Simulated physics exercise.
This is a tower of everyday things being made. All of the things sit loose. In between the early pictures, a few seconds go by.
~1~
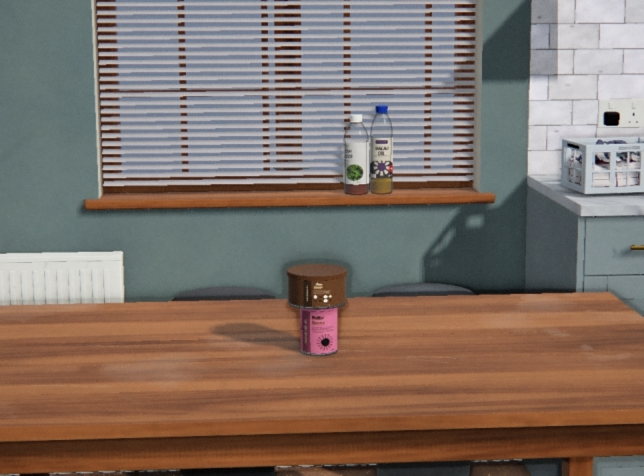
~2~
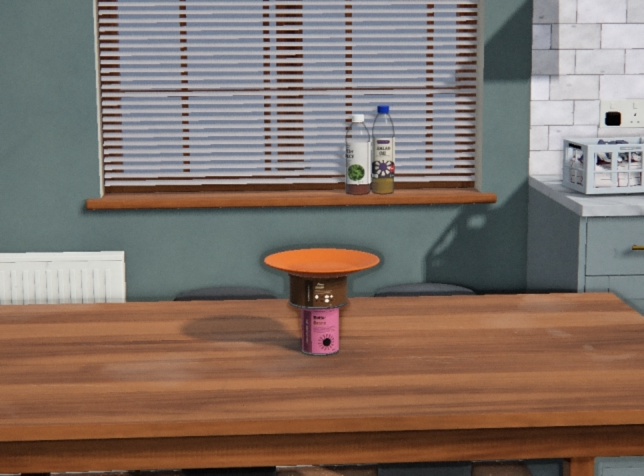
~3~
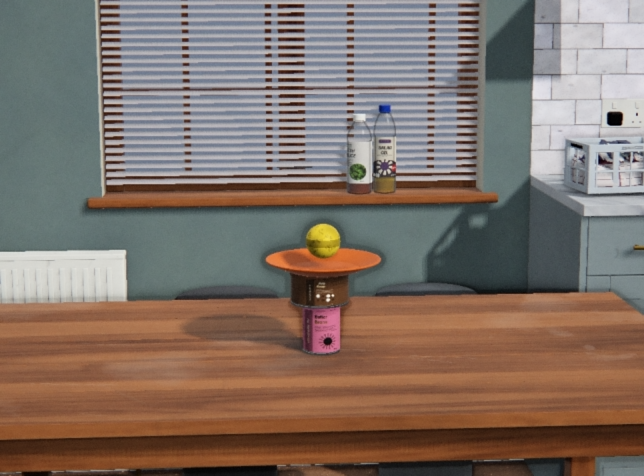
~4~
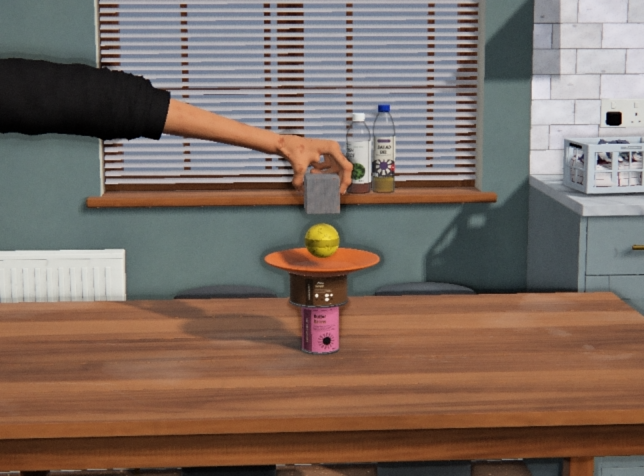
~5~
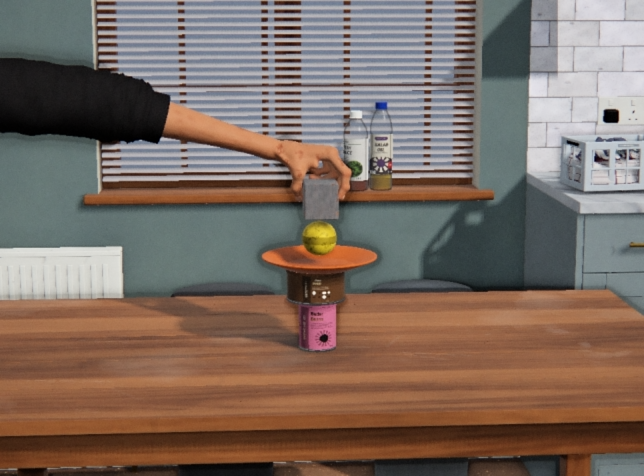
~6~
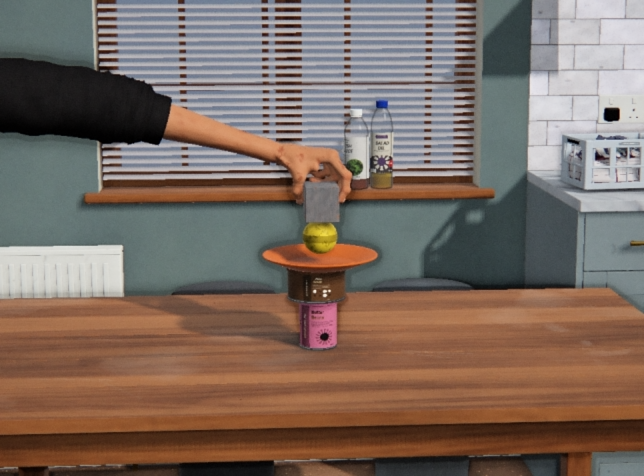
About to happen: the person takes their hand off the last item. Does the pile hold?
I expect the pile not to stay intact.
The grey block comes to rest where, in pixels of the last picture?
The object finishes somewhere near (471, 333).
Then, 0.60 s past the last view, grey block now fallen.
Then, 0.80 s past the last view, things are still on the move.
Then, 1.00 s past the last view, as before.
Finally, fallen, grey block; the other 4 still in place. Final places as the last picture's camera would see them, grey block near (471, 332). The pile gives way.
